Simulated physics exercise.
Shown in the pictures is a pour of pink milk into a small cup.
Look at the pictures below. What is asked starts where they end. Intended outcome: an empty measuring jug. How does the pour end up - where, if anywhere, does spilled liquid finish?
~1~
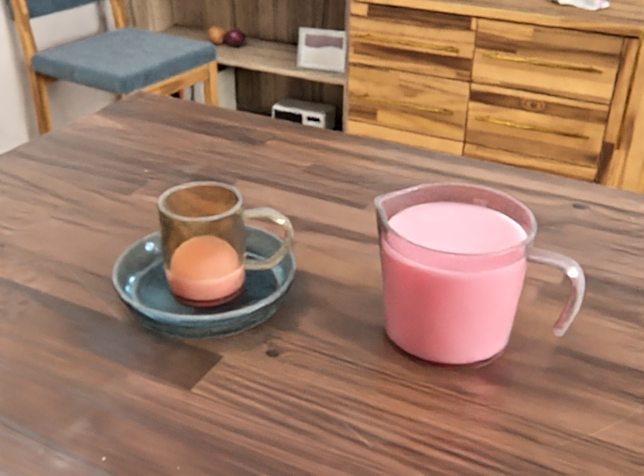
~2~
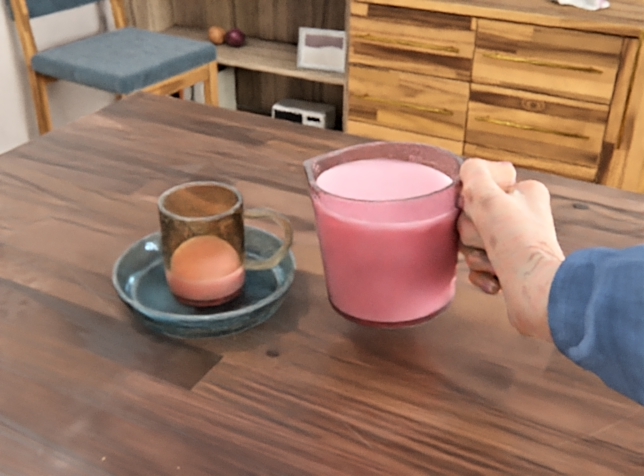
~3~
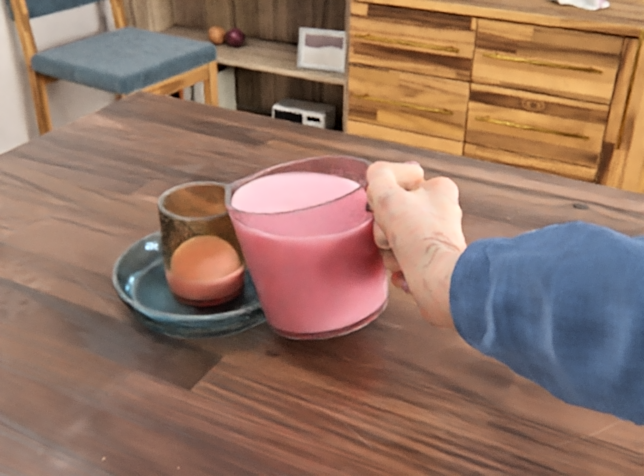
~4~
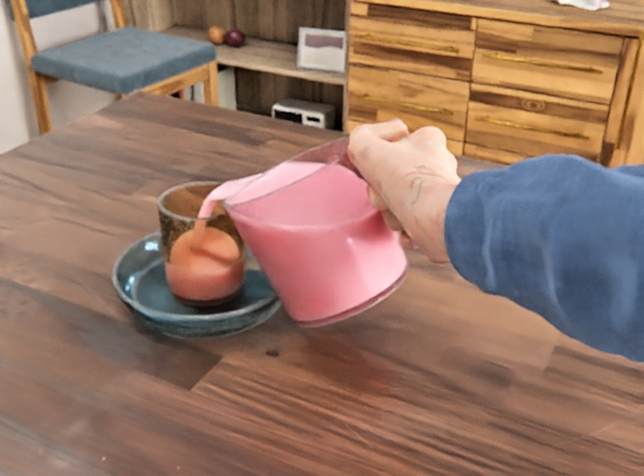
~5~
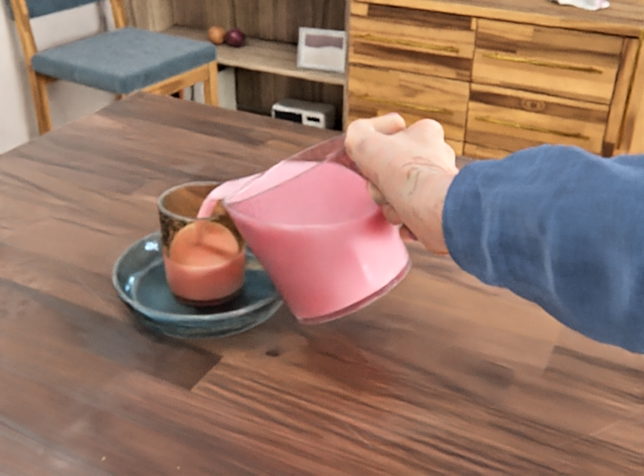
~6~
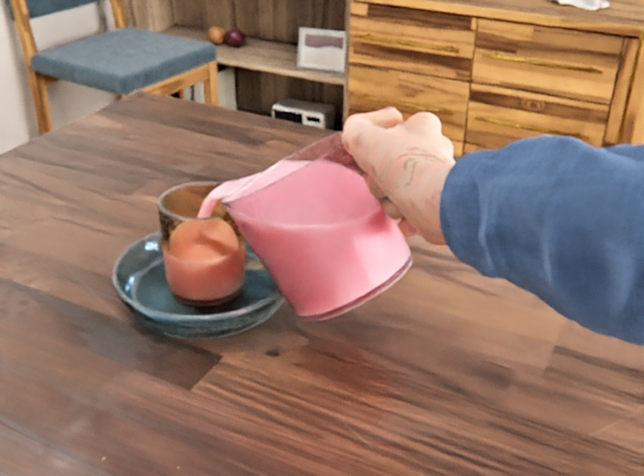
It gets past the saucer as well.
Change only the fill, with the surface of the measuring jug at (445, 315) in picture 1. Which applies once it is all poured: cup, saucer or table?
In that case: The cup holds it.
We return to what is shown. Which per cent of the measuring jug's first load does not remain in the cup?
My figure is roughly 70 percent.
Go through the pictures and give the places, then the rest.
Nothing is moving yet; measuring jug (452, 273) about three quarters full; cup (204, 240) about a quarter full; saucer (152, 316) dry, in the first picture.
The measuring jug is picked up; measuring jug about three quarters full, surface at (387, 191); cup about a quarter full, surface at (205, 261), in the second picture.
The measuring jug leans over the cup; measuring jug (313, 243) about three quarters full; cup (204, 240) about a quarter full, in the third picture.
The pink milk is flowing; measuring jug (320, 229) tipped 30° with nearly all of its load; cup about a third full, surface at (205, 253), in the fourth picture.
The pink milk is flowing; measuring jug (320, 226) tipped 30° with nearly all of its load; cup (204, 240) about a third full, in the fifth picture.
The pink milk is flowing; measuring jug (320, 222) tipped 35° with nearly all of its load; cup about half full, surface at (204, 242); saucer (152, 316) dry, in the sixth picture.
Next, the cup is full to the brim; the saucer is wet, with room to spare.
After that, the cup is full to the brim; the saucer is full and running over.
Finally, the cup is full to the brim; the saucer is full and running over.
